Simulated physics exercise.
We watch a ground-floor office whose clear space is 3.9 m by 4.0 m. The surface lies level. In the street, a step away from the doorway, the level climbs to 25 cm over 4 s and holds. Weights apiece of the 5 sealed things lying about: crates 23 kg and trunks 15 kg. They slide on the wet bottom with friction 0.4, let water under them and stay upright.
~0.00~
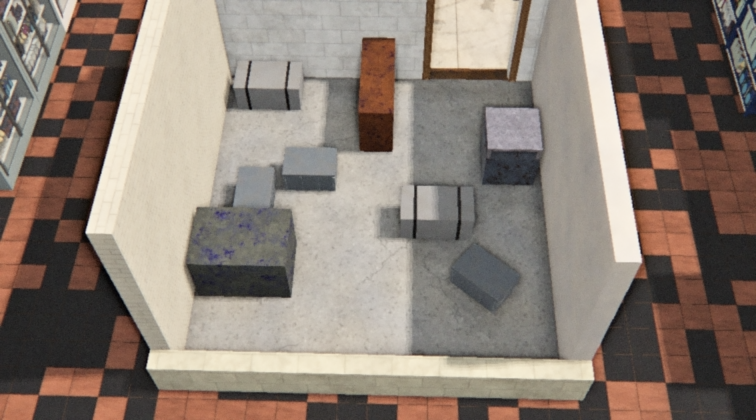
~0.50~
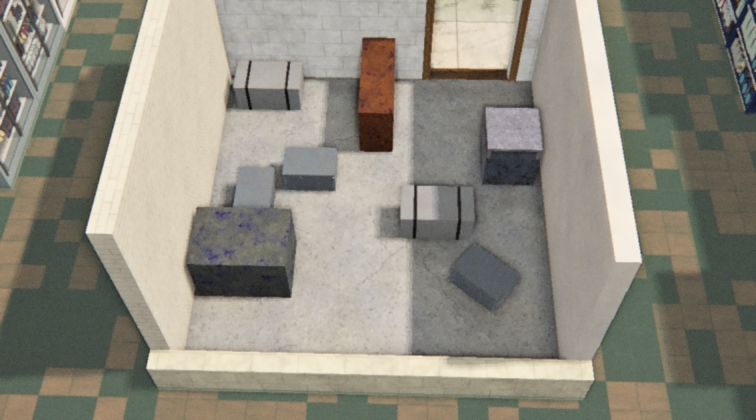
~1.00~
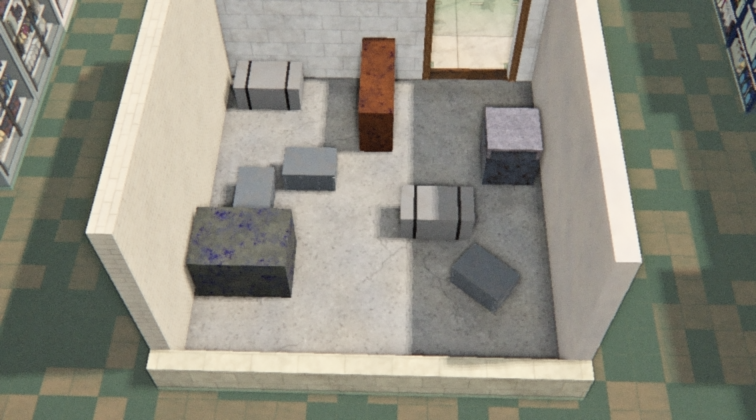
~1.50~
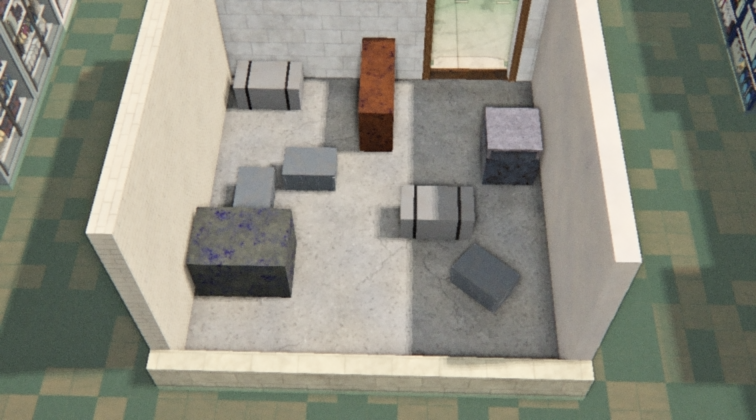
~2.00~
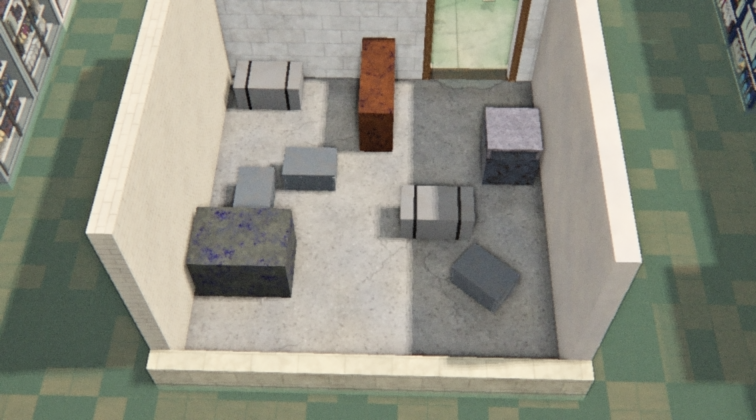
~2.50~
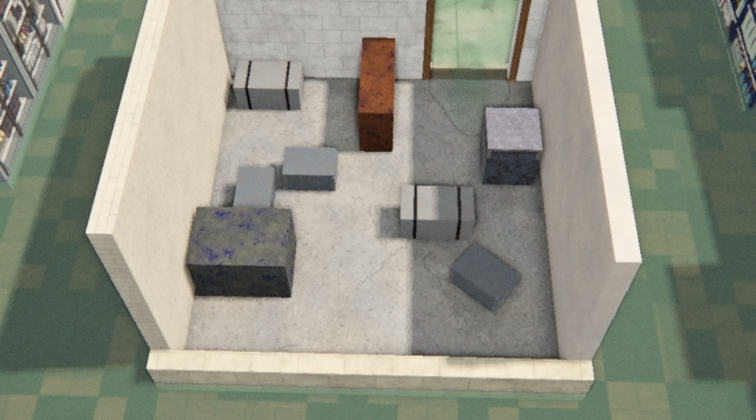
At the start, grey boxes, strapped blocks and a tall rusty-brown block stand in a pale-walled room, with reddish and black tiles outside. The surrounding floor then turns green and tan, and later mostly green, while a faint wet patch spreads inside the doorway; none of the objects moves.
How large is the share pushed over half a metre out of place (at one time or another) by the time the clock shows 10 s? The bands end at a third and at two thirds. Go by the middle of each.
It is less than a third.
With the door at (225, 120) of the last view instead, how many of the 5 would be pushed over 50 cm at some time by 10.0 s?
Then 2.
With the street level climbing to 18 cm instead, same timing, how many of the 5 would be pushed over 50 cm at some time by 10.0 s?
Then 1.
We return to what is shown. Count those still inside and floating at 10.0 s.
I count 2.
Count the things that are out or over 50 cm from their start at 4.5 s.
By then 0.
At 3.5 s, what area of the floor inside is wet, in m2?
About 3.0 m2.
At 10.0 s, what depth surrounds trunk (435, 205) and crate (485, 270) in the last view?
About 11 and 11 cm.
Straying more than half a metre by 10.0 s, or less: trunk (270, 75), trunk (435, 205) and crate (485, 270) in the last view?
In that order: Short of it, over, under.
After 3.5 s 0 of 5 are over 50 cm from their spots; 0 afloat.
After 4.5 s 0 of 5 are over 50 cm from their spots; 0 afloat.
After 7.0 s 1 of 5 are over 50 cm from their spots; 1 afloat.
After 10.0 s 1 of 5 are over 50 cm from their spots, and 1 have been at some point; 2 afloat.
